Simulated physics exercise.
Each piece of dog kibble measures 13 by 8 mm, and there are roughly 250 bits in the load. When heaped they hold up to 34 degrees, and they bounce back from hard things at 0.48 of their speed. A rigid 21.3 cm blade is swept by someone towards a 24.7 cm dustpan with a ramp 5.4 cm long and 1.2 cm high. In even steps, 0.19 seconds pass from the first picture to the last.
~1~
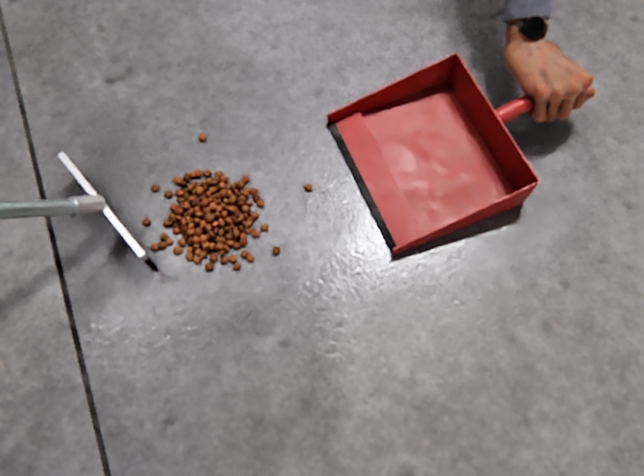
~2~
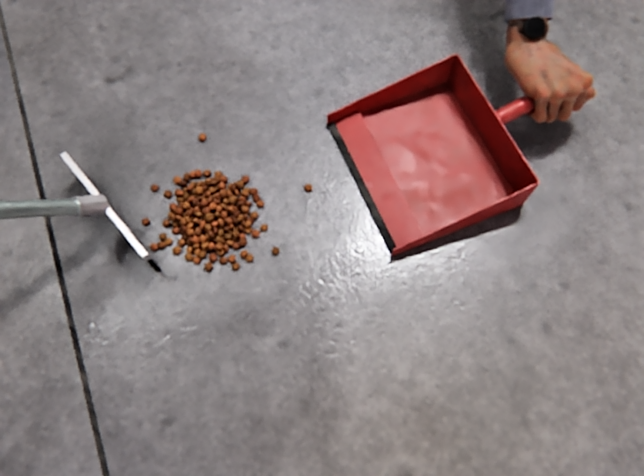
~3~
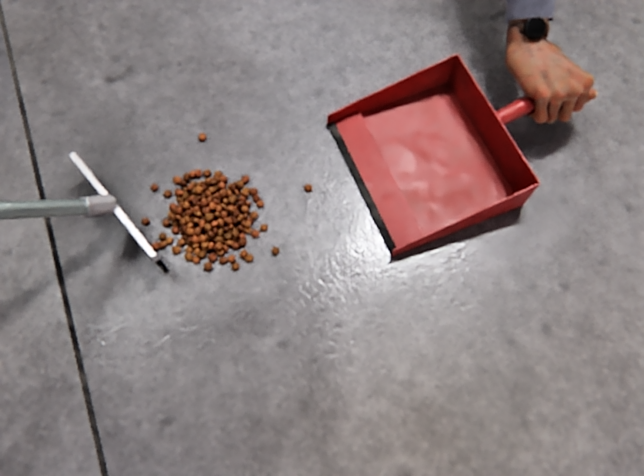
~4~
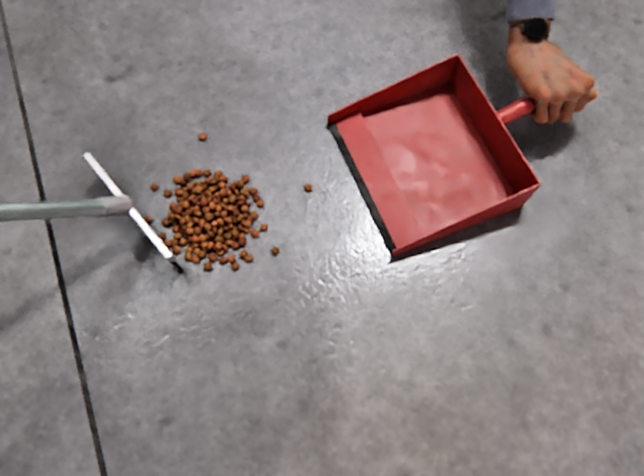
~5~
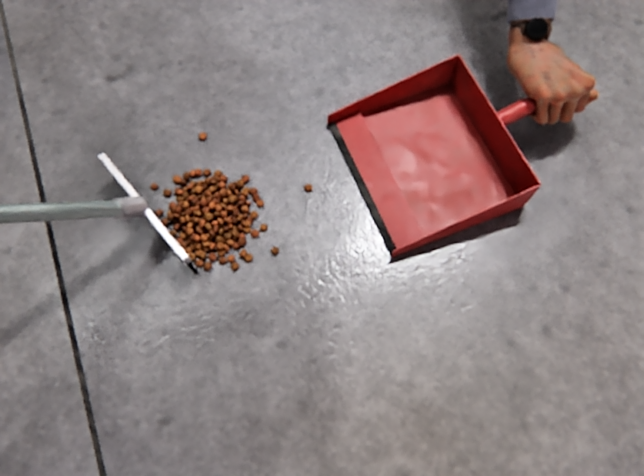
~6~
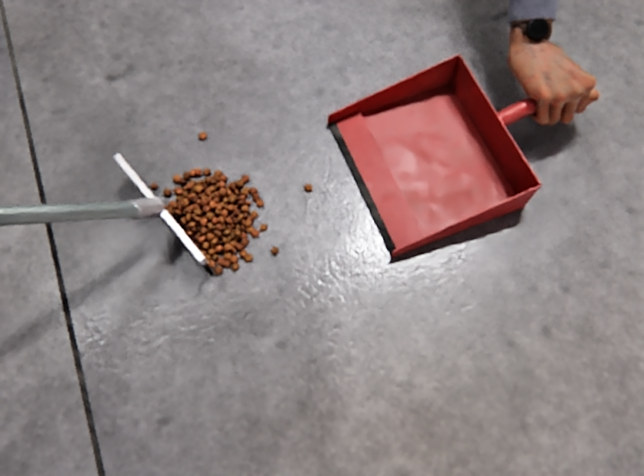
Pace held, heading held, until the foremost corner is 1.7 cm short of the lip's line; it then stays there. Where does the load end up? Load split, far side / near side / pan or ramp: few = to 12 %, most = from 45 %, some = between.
Split - far side: Few, near side: Few, pan: Few.
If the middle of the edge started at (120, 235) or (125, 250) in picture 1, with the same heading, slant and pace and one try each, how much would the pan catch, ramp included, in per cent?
Around 0 percent, then around 0 percent.
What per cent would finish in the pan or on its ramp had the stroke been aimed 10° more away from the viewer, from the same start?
My guess is some 5 percent.
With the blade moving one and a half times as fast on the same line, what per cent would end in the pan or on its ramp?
Then near 5 in a hundred.
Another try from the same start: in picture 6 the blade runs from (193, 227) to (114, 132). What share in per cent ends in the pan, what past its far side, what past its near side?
Pan 15, far 30, near 0.
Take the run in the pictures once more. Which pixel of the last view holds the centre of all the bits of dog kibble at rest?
Somewhere near (319, 183) in the last picture.
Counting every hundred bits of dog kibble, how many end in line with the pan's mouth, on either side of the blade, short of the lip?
Around 95 in a hundred.
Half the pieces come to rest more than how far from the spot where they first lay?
The figure is about 18 cm.
Then, 0.23 s after the last picture, middle of the blade 17 cm from the lip; 0 % over the lip, far side 5 %, near side 0 %.
Then, 0.37 s after the last picture, middle of the blade 9 cm from the lip; 0 % over the lip, far side 5 %, near side 0 %.
Then, 0.65 s after the last picture, middle of the blade 5 cm from the lip; 0 % over the lip, far side 5 %, near side 0 %.
In the end, far side 5 %, near side 0 %, pan 0 %, in front of the lip or behind the blade 95 %.
